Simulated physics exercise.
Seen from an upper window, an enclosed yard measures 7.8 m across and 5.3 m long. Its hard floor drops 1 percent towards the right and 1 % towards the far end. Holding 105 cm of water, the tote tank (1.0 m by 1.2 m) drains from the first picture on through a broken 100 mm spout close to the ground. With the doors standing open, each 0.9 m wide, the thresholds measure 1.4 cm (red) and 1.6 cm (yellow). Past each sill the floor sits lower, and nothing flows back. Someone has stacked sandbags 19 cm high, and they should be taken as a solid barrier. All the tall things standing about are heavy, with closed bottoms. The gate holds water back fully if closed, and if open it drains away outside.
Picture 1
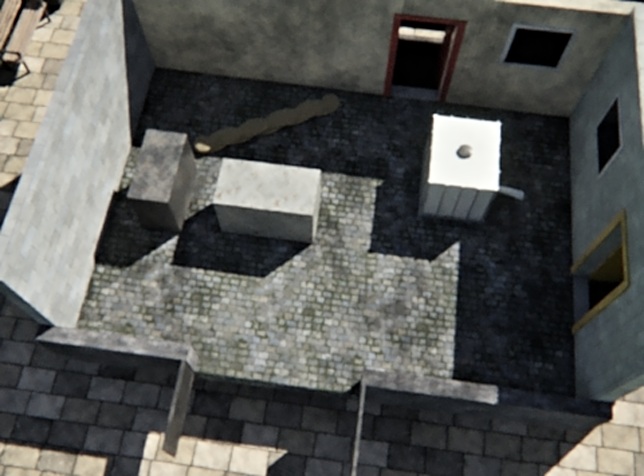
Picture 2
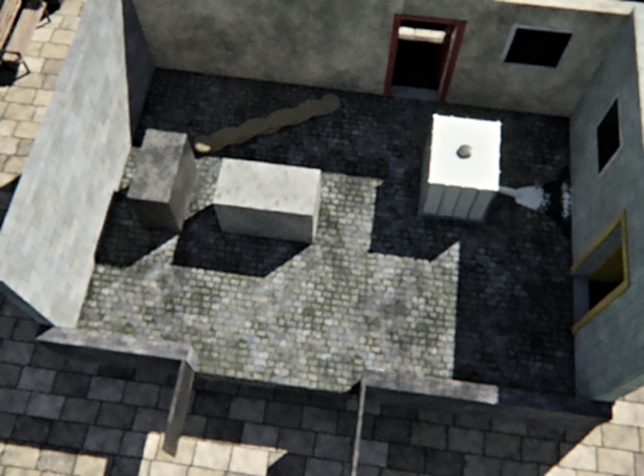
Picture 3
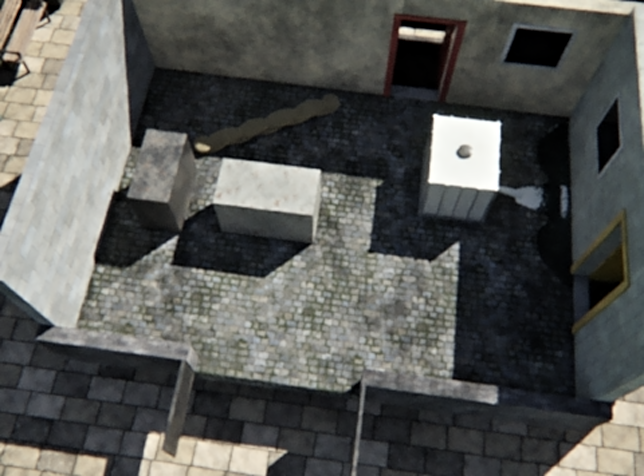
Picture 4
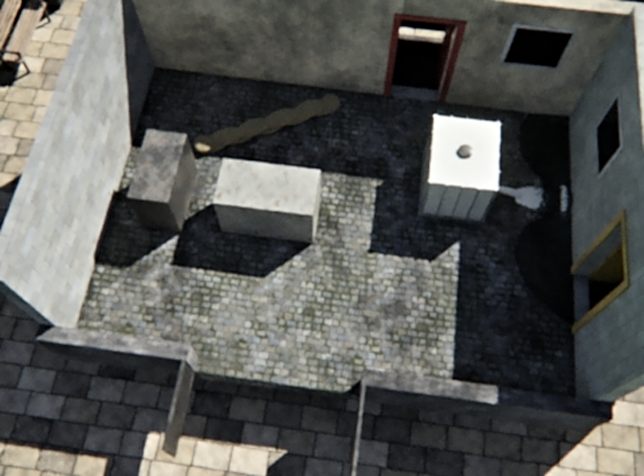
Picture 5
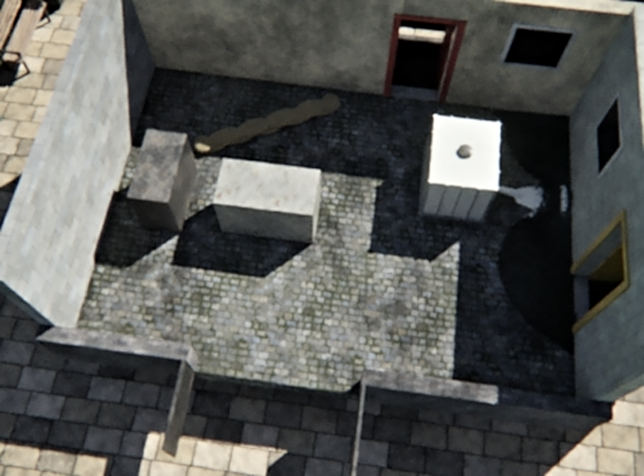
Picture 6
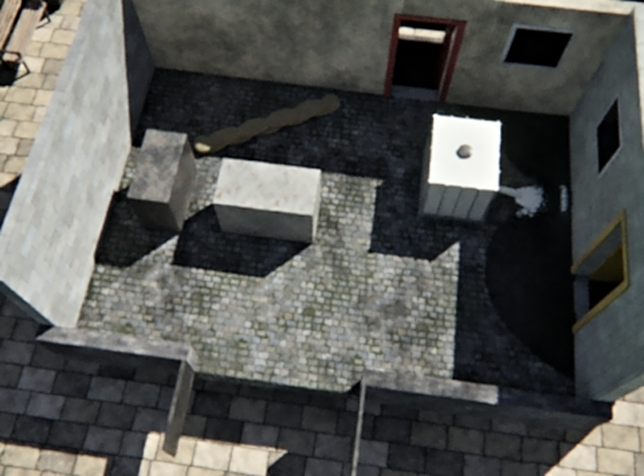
Water starts to jet from the right side of a white tank in a walled, paved yard, splashing down near the right-hand wall. A dark wet patch spreads along that wall, then widens steadily towards the near side, past the yellow-framed opening, while the blocks and the sandbag row stay still.
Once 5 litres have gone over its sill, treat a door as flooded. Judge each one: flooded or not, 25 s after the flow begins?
Red door: Over the limit; yellow door: Over the limit.
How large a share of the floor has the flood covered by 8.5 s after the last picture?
It comes to about 35 percent wet.
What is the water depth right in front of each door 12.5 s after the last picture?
Depths in centimetres: Red 3.0, yellow 2.5.
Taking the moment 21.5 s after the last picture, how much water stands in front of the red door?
Depth: Approx. 4.0 cm.
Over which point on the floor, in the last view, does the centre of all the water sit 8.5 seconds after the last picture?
Roughly at (490, 209).
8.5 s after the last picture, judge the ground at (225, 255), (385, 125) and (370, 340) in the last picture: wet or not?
First untouched, then waterlogged, then untouched.
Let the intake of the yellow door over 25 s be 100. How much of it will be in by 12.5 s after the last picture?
Something like 30 in a hundred has arrived by then.
Then, 1.5 s after the last picture water covers 20 % of the floor and is deepest (7 cm) near (560, 121); red door not reached, yellow door 1.5 cm at the sill, 0 L in.
Then, 4.5 s after the last picture water covers 30 % of the floor and is deepest (7 cm) near (562, 217); red door 1.8 cm at the sill, 0 L in, yellow door 1.5 cm at the sill, 0 L in.
Then, 8.5 s after the last picture water covers 35 % of the floor and is deepest (10 cm) near (561, 189); red door 2.6 cm at the sill, 3 L in, yellow door 2.3 cm at the sill, 1 L in.
Then, 12.5 s after the last picture water covers 45 % of the floor and is deepest (10 cm) near (561, 189); red door 3 cm at the sill, 11 L in, yellow door 2.3 cm at the sill, 7 L in.
Then, 21.5 s after the last picture water covers 50 % of the floor and is deepest (9 cm) near (561, 207); red door 4 cm at the sill, 48 L in, yellow door 2.3 cm at the sill, 24 L in.
